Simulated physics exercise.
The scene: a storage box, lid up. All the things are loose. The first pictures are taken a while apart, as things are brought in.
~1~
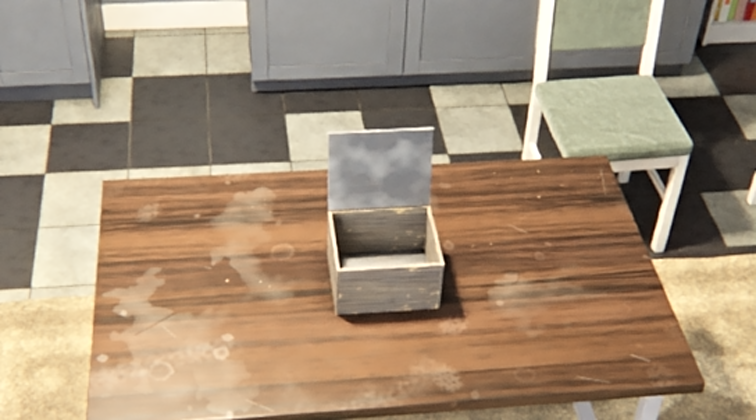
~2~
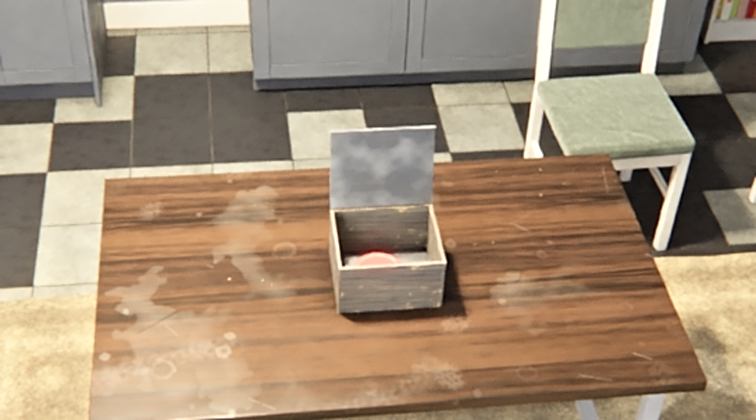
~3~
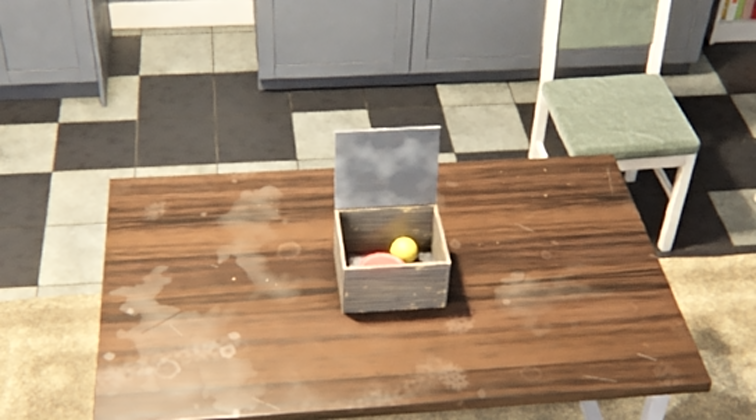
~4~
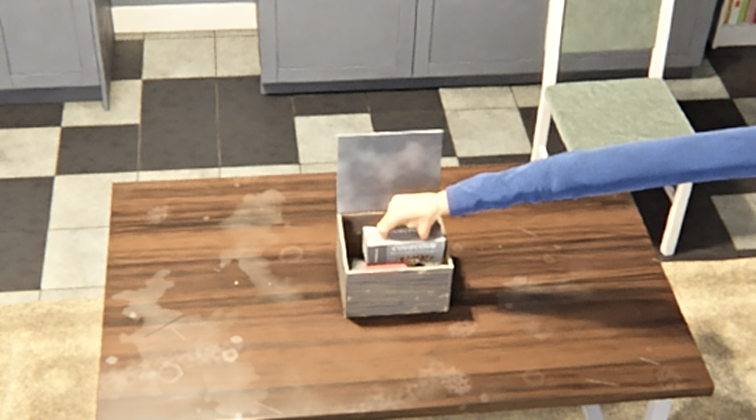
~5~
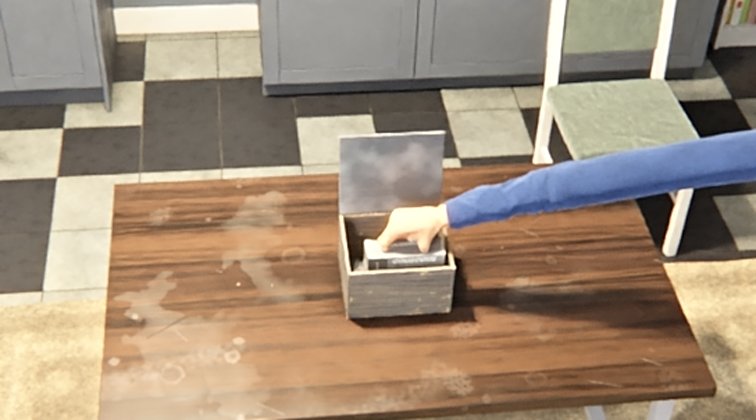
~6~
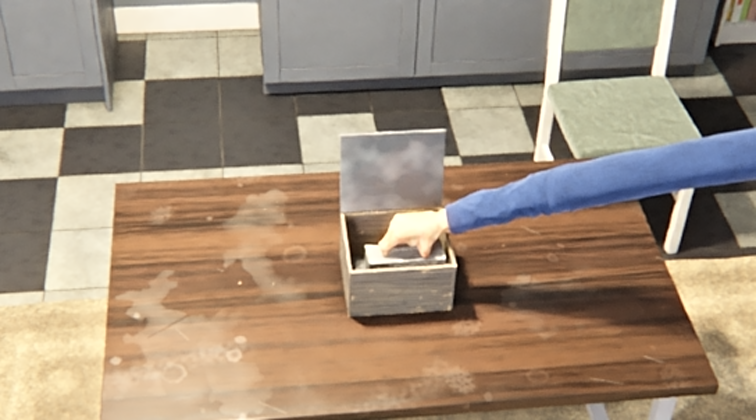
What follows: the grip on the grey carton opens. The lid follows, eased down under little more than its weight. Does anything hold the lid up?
In the end the lid sits on the rim.
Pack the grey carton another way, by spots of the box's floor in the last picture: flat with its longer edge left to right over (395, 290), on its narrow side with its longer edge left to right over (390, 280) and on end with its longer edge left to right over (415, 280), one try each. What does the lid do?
First, it closes; second, it shuts flat; third, it will not close.
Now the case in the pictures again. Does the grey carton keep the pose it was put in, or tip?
The grey carton stays as placed.
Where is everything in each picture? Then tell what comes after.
In the first frame, the last thing is not in view yet.
In the second frame, the last thing is not in view yet.
In the third frame, the last thing is not in view yet.
In the fourth frame, on its way; grey carton (404, 245).
In the fifth frame, on its way; grey carton (404, 258).
In the sixth frame, in place under the hand; grey carton (405, 263).
Then, 1.40 s on from there, lid 78° above the rim.
Then, 1.70 s on from there, lid 48° above the rim.
Then, 1.90 s on from there, lid 16° above the rim.
In the end, lid shut; all 3 unmoved. At the end, from the last picture's camera, grey carton near (405, 263).
